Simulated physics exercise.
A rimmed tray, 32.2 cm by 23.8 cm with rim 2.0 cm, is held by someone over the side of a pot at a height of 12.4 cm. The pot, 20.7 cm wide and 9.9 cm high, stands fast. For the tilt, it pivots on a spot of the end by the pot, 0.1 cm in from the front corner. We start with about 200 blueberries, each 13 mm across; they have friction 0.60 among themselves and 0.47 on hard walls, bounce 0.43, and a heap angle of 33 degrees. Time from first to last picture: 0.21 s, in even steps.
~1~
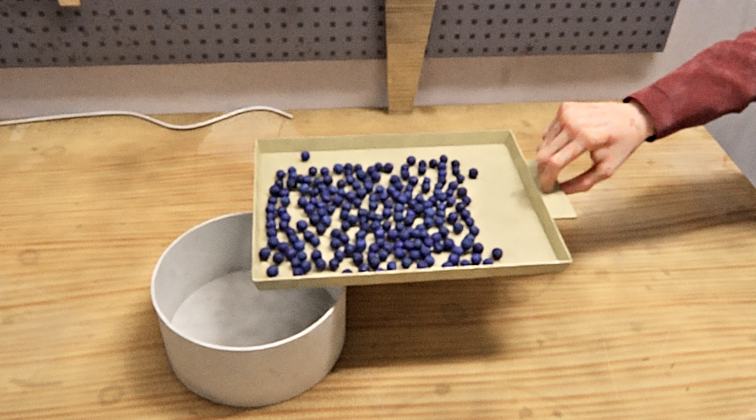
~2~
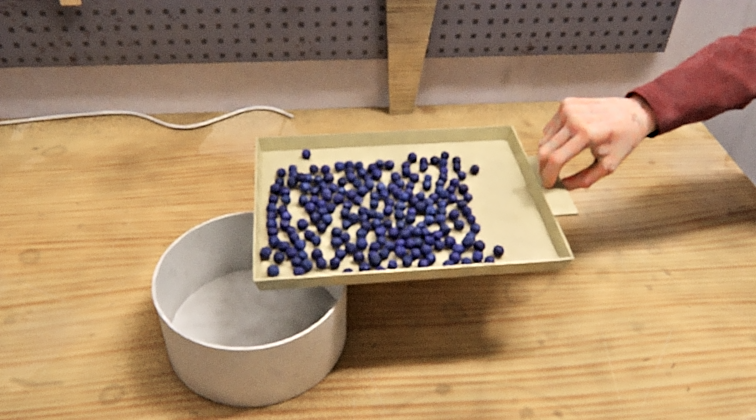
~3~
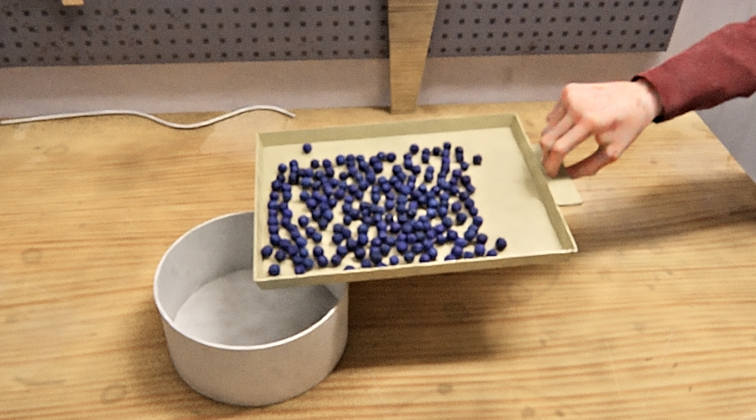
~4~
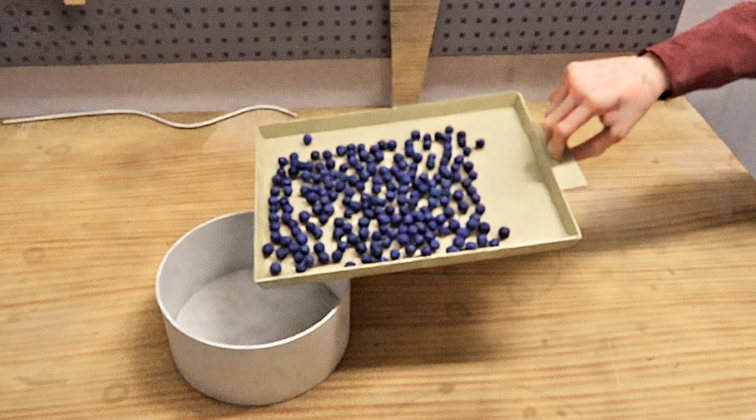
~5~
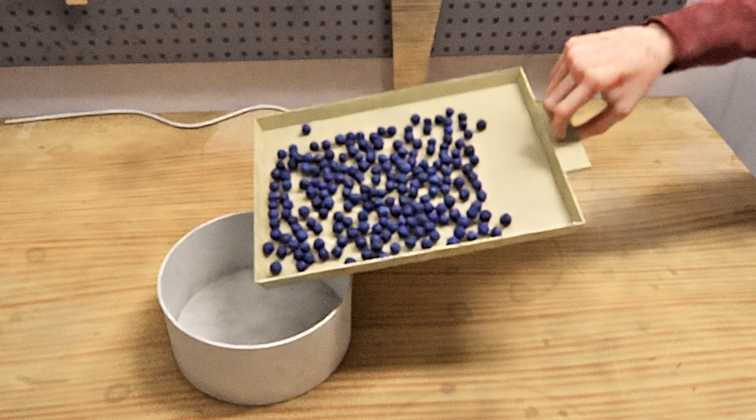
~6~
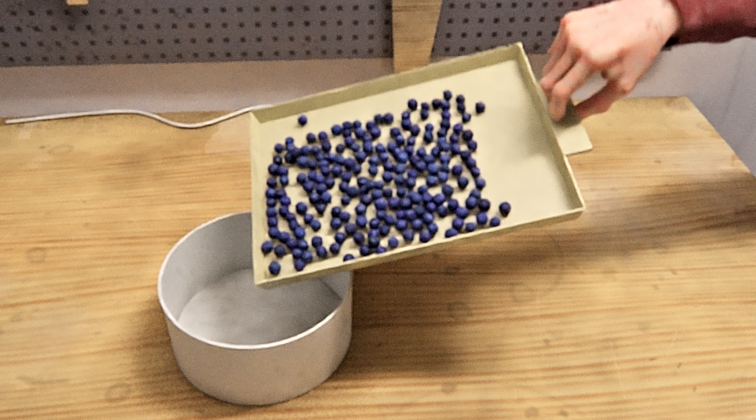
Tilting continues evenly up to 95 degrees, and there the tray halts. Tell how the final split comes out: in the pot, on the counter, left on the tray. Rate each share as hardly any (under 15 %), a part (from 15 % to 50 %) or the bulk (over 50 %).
Pot: A part; counter: The bulk; left on the tray: Hardly any.
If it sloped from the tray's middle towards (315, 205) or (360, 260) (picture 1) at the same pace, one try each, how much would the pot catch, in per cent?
Around 50 % for the first direction, around 30 % for the second.
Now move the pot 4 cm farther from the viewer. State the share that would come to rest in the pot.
In that case about 10 percent would end up there.
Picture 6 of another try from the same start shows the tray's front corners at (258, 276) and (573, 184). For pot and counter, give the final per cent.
You'd end with pot at 60 and counter at 40.
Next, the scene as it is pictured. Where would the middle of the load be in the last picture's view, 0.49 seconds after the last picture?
By then the middle of the load sits around (258, 195).
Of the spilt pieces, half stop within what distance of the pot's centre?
Some 20 centimetres.
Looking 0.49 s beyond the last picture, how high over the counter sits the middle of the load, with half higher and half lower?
About 24 cm.
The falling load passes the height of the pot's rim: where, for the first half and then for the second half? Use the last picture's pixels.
First near (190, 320), then at (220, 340).
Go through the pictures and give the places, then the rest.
The first picture shows tray tilt 0 degrees, front corners at (258, 277) and (566, 258); middle of the pieces at (378, 218); pot at (251, 273).
The second picture shows tray tilt 1 degrees, front corners at (259, 276) and (568, 255); middle of the pieces at (379, 217).
The third picture shows tray tilt 4 degrees, front corners at (259, 276) and (571, 247), lowest corner left front; middle of the pieces at (380, 211).
The fourth picture shows tray tilt 8 degrees, front corners at (260, 277) and (575, 234), lowest corner left front; middle of the pieces at (381, 203).
The fifth picture shows tray tilt 14 degrees, front corners at (260, 278) and (578, 219), lowest corner left front; middle of the pieces at (381, 193).
The sixth picture shows tray tilt 19 degrees, front corners at (259, 279) and (579, 205), lowest corner left front; middle of the pieces at (379, 185); pot at (257, 272).
Then, 0.29 s after the last picture, tilt 56 degrees; the tray holds 100 %, the pot 0 %.
Then, 0.49 s after the last picture, tilt 82 degrees; the tray holds 100 %, the pot 0 %.
Then, 0.80 s after the last picture, tilt 95 degrees; the tray holds 5 %, the pot 35 %.
In the end, pot 45 %, counter 55 %, tray 0 %.
